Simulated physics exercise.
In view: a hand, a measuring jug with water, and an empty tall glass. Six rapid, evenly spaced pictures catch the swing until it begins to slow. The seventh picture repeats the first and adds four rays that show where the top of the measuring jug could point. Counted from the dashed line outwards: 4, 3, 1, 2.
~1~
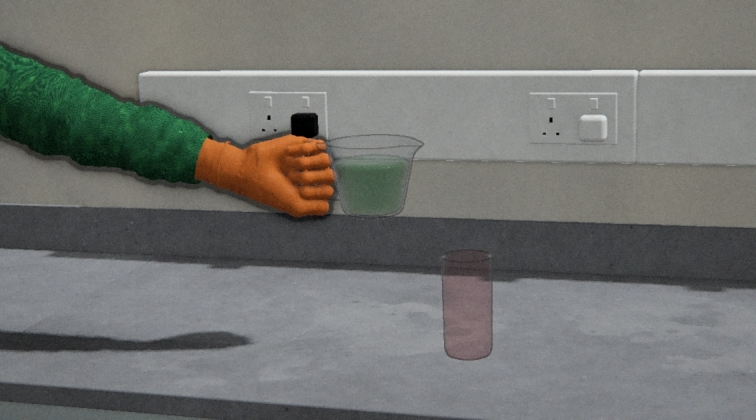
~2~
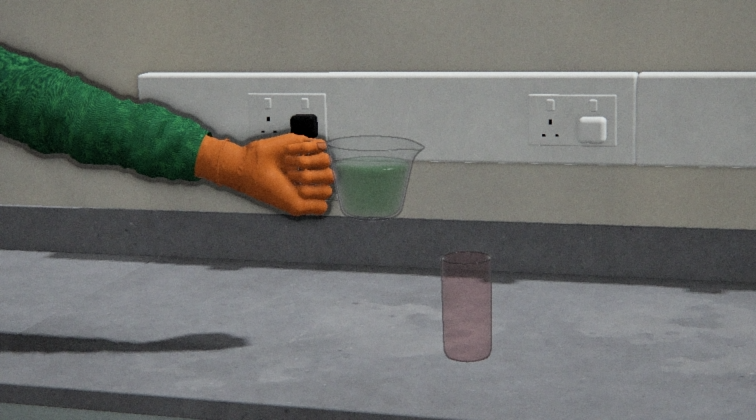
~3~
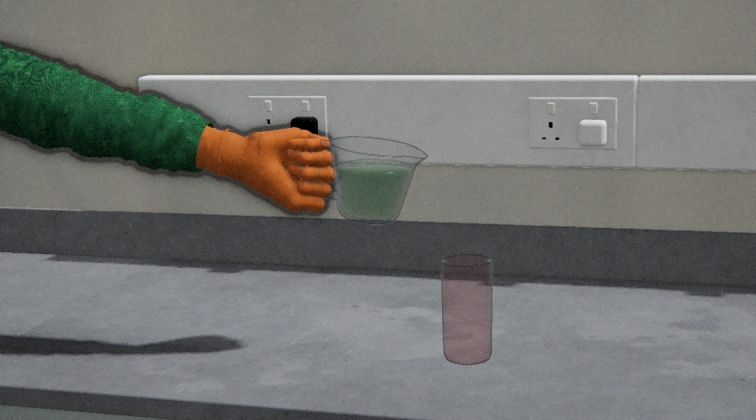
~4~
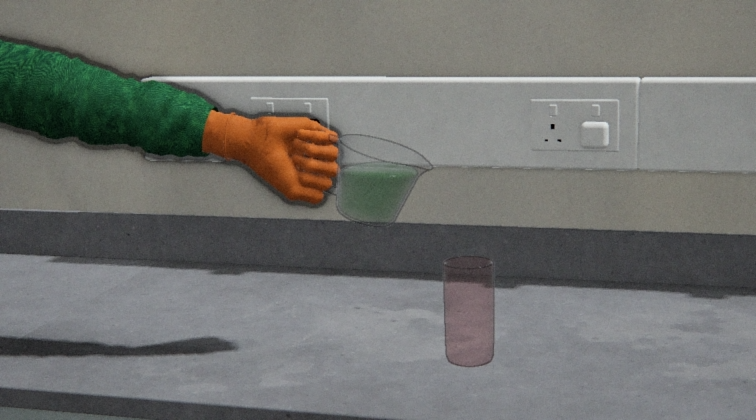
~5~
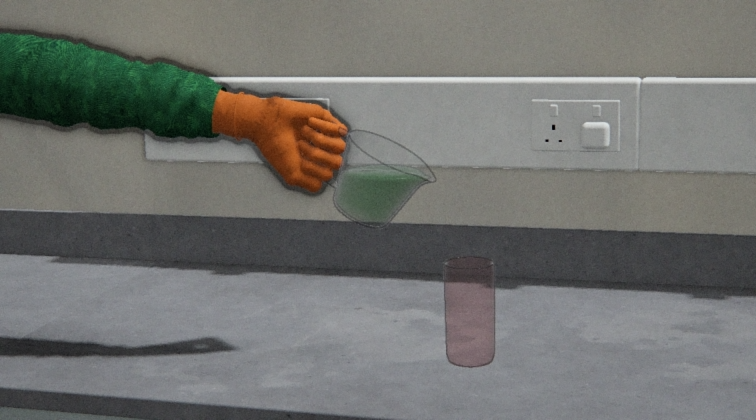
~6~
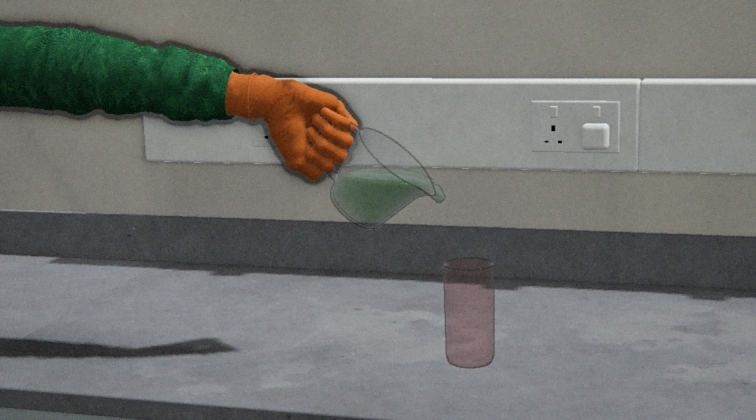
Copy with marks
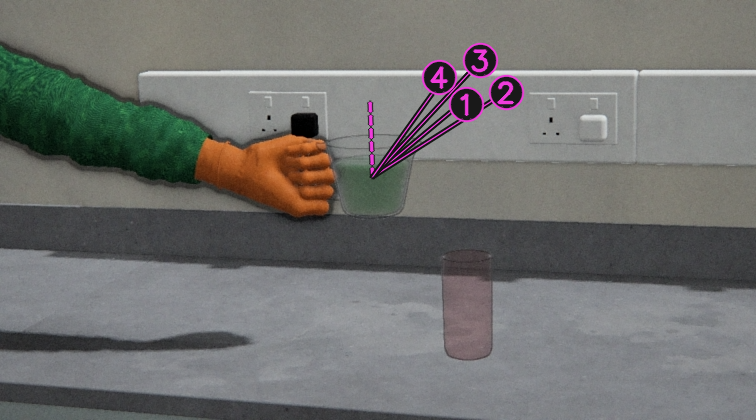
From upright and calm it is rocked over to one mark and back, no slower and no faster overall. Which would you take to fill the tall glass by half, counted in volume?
It is 1.
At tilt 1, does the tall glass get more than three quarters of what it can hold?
No, less.
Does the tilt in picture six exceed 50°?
No, it does not.
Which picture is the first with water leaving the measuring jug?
Picture 6.
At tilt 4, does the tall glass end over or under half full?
Under.
In magenta, 1 at (450, 112); 2 at (491, 101); 3 at (469, 73); 4 at (432, 94).
With 1, the tall glass ends with about 47 % of what it can hold.
With 2, the tall glass ends with about 64 % of what it can hold.
With 3, the tall glass ends with about 32 % of what it can hold.
With 4, the tall glass ends with about 18 % of what it can hold.
